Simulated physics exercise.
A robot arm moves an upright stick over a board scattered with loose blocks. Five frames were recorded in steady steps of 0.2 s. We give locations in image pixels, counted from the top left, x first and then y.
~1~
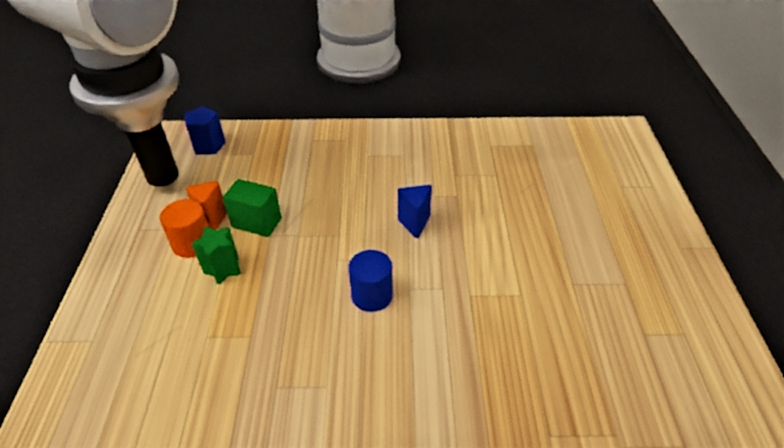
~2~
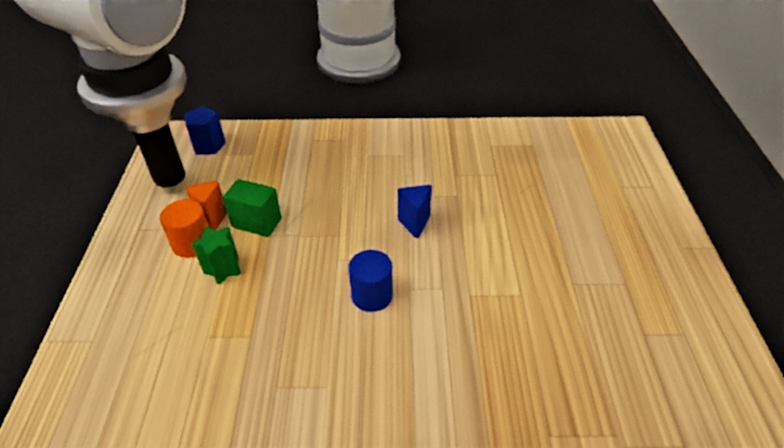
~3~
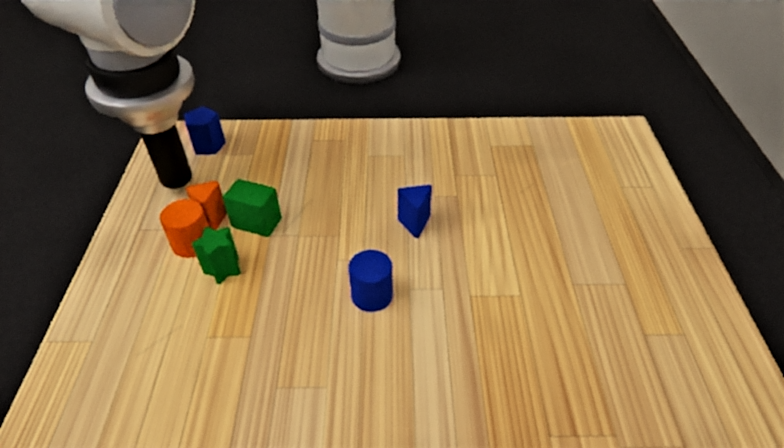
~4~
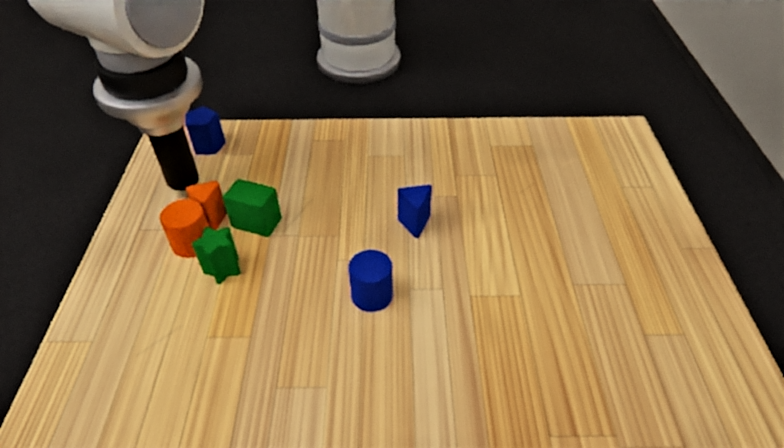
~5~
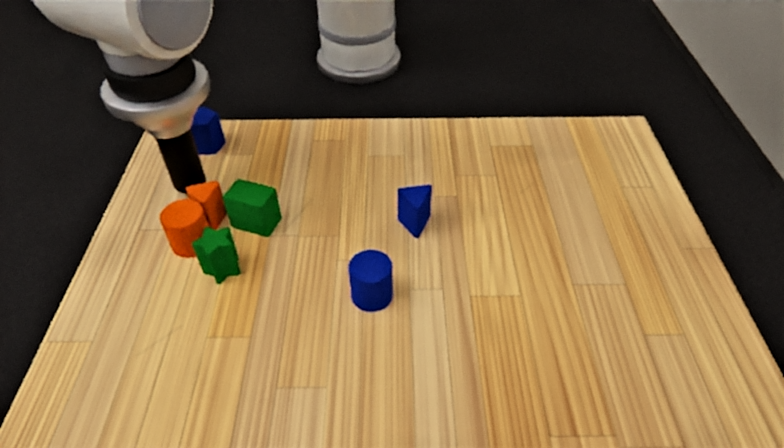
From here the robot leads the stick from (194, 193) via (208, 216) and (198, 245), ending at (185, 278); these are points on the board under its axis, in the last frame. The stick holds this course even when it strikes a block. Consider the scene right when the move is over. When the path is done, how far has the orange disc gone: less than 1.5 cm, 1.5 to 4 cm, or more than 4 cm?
Moves over 4 cm.
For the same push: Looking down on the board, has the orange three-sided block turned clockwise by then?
I expect not.
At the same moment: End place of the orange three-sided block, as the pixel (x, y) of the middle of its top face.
Located at (218, 214).
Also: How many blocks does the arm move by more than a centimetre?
It looks like two blocks will be pushed more than about 1 cm.
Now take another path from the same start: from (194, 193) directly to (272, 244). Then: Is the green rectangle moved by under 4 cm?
No, that is not what happens.
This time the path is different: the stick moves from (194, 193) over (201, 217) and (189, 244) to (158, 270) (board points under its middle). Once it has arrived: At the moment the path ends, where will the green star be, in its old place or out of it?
Once the path is done, it remains where it sat before.
The first path, step by step. One third of the way, stick (205, 206); orange disc (180, 216); orange three-sided block (211, 200), turned 15° anticlockwise.
Two thirds of the way, stick (194, 237); orange disc (163, 244); orange three-sided block (218, 214), turned 60° anticlockwise.
At the end, stick (181, 269); orange disc (139, 276); orange three-sided block (218, 214), turned 65° anticlockwise; green star still.
